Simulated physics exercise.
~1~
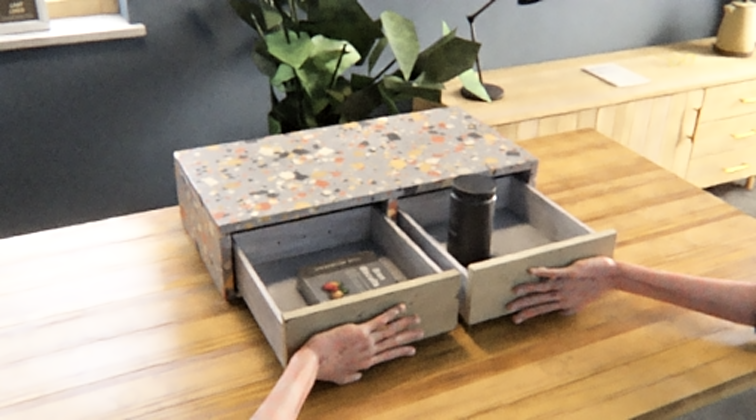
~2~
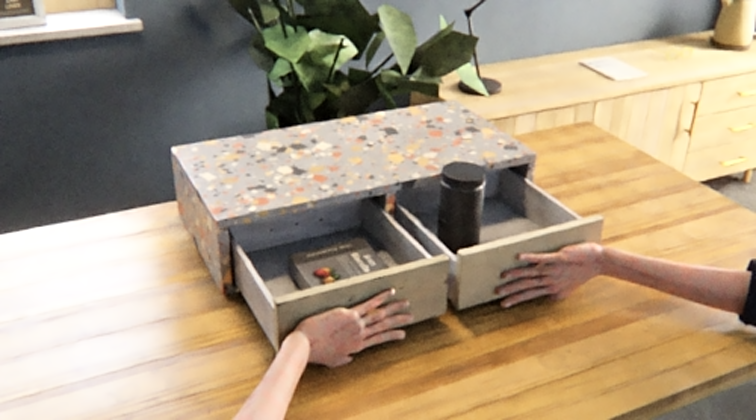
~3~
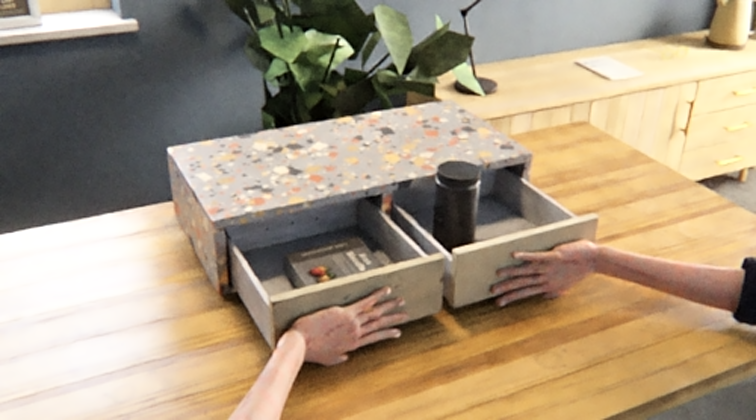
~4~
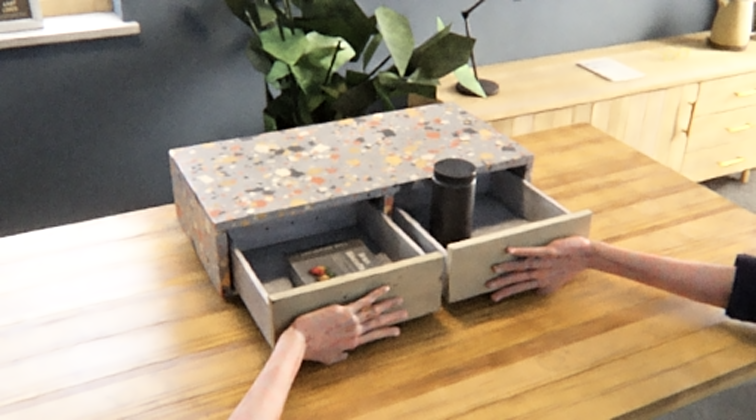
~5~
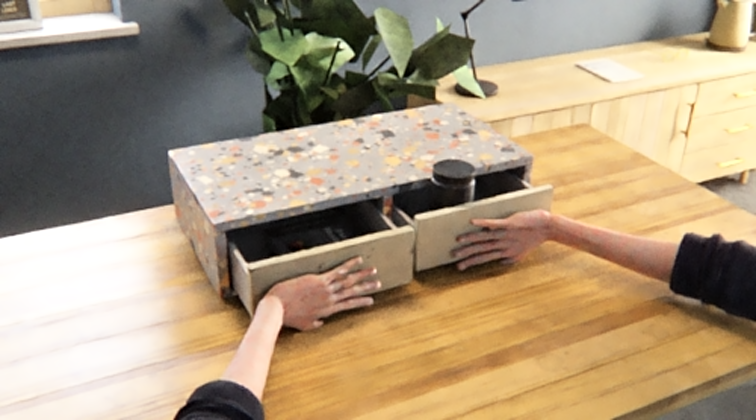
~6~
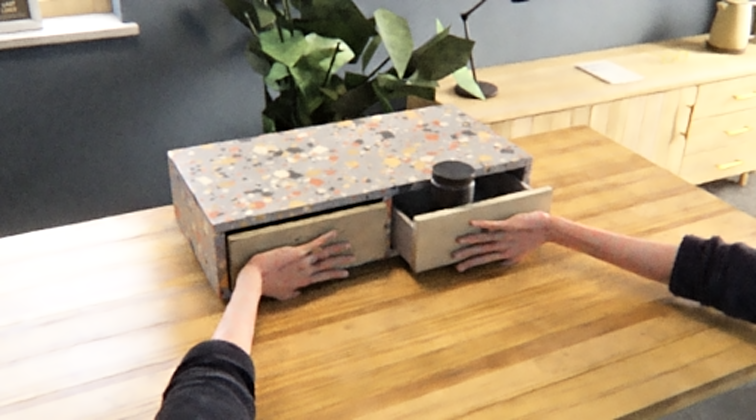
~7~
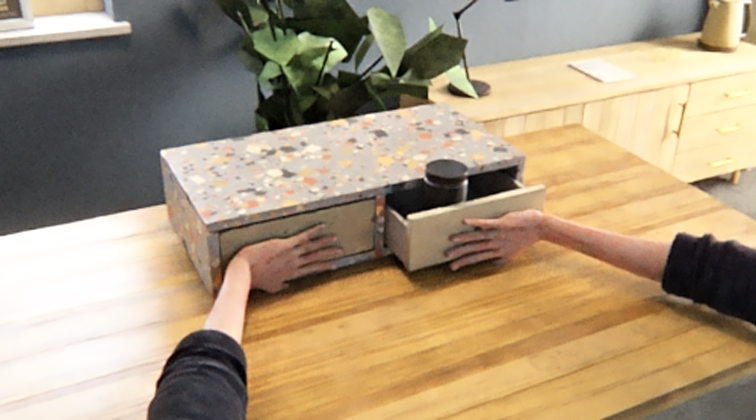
Two hands pushed on a pair of open drawers in a speckled chest, one holding a dark packet and the other an upright black jar. Both slid inward, then the right one stopped partway, still ajar, while the left closed completely.
